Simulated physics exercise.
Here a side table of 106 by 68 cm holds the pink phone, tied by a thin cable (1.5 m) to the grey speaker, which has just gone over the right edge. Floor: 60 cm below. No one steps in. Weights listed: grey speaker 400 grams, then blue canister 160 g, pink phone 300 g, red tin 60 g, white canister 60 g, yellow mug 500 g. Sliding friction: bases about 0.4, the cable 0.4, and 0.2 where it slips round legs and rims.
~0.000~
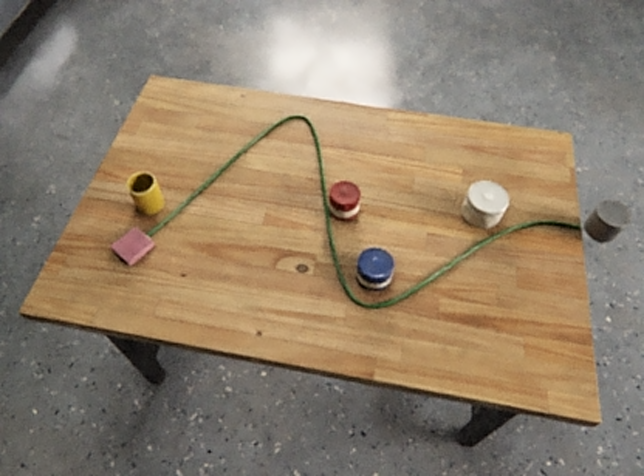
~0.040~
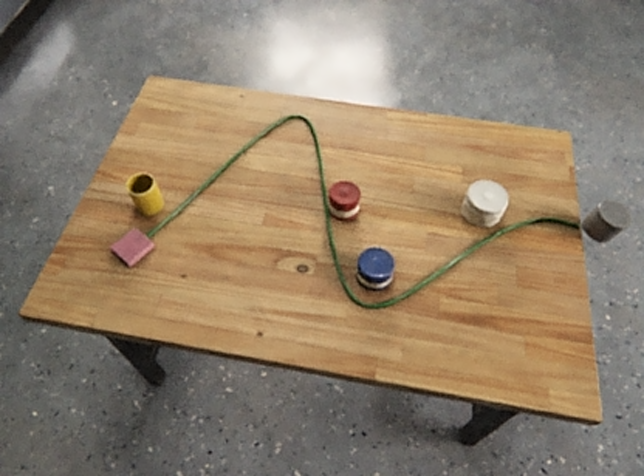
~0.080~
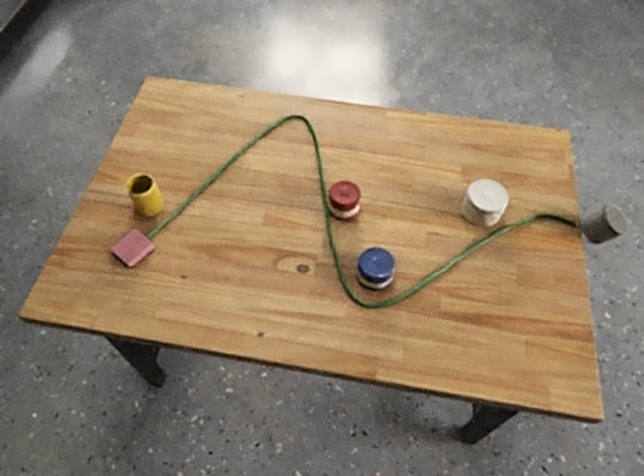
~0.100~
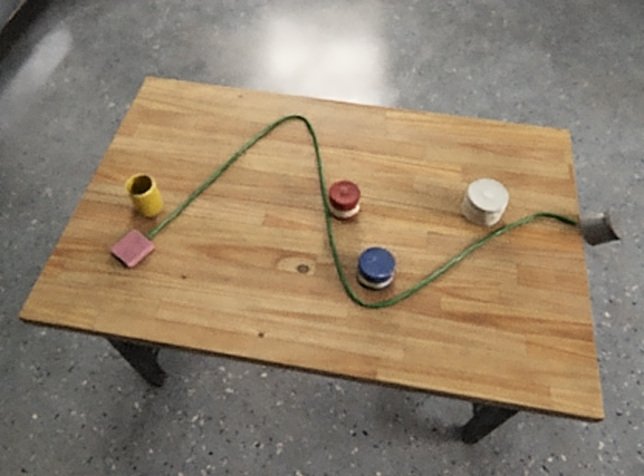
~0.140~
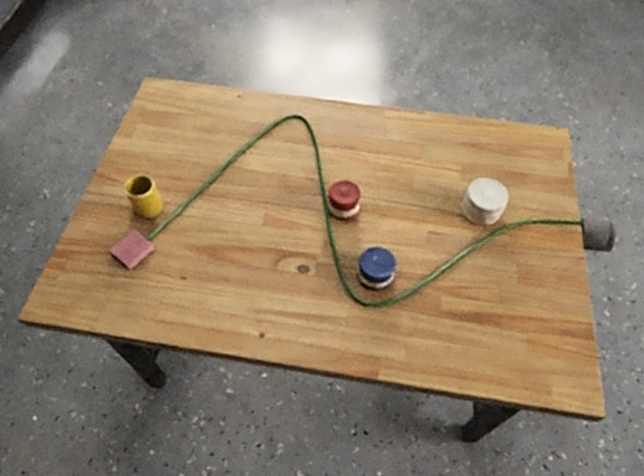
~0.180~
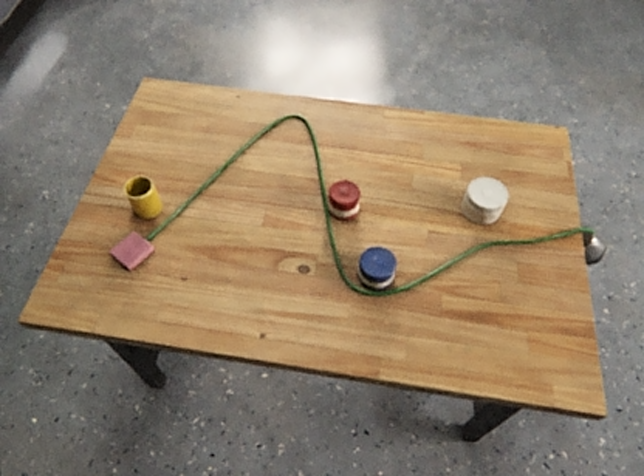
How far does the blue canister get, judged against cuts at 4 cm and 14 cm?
The distance it goes will be tiny.
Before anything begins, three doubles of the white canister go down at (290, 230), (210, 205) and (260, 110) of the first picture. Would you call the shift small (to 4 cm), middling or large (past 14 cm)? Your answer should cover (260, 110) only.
There it moves only a bit.
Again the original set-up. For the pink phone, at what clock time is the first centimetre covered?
The pink phone gets there close to 0.50 s.
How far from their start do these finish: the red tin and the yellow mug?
Red tin roughly 0 cm, yellow mug roughly 0 cm.
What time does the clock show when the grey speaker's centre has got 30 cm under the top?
Answer: 0.32 s on the clock.
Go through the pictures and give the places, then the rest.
The first picture shows blue canister (376, 262); cable runs through (513, 229) (397, 300) (298, 116) (203, 187).
The second picture shows grey speaker (614, 213); cable runs through (513, 227) (202, 188).
The third picture shows grey speaker (604, 224); cable runs through (513, 226) (202, 188).
The fourth picture shows grey speaker (602, 227); cable runs through (513, 226) (201, 189).
The fifth picture shows grey speaker (596, 235); cable runs through (514, 225) (201, 189).
The sixth picture shows blue canister (378, 261); cable runs through (540, 240) (409, 286) (294, 116) (201, 190).
After 0.4 s, the cable's tail end at (146, 240); blue canister 1 cm off its start, grey speaker over the edge.
After 0.7 s, the cable's tail end at (158, 253); blue canister 1 cm off its start, grey speaker over the edge, pink phone 2 cm off its start.
After 0.9 s, the cable's tail end at (158, 253); blue canister 1 cm off its start at (382, 256), grey speaker over the edge, pink phone 2 cm off its start at (138, 254).
After 1.2 s, the cable's tail end at (158, 253); blue canister 1 cm off its start, grey speaker over the edge, pink phone 2 cm off its start.
After 2.4 s, the cable's tail end at (158, 253); blue canister 1 cm off its start at (382, 256), grey speaker over the edge, pink phone 2 cm off its start at (138, 254).
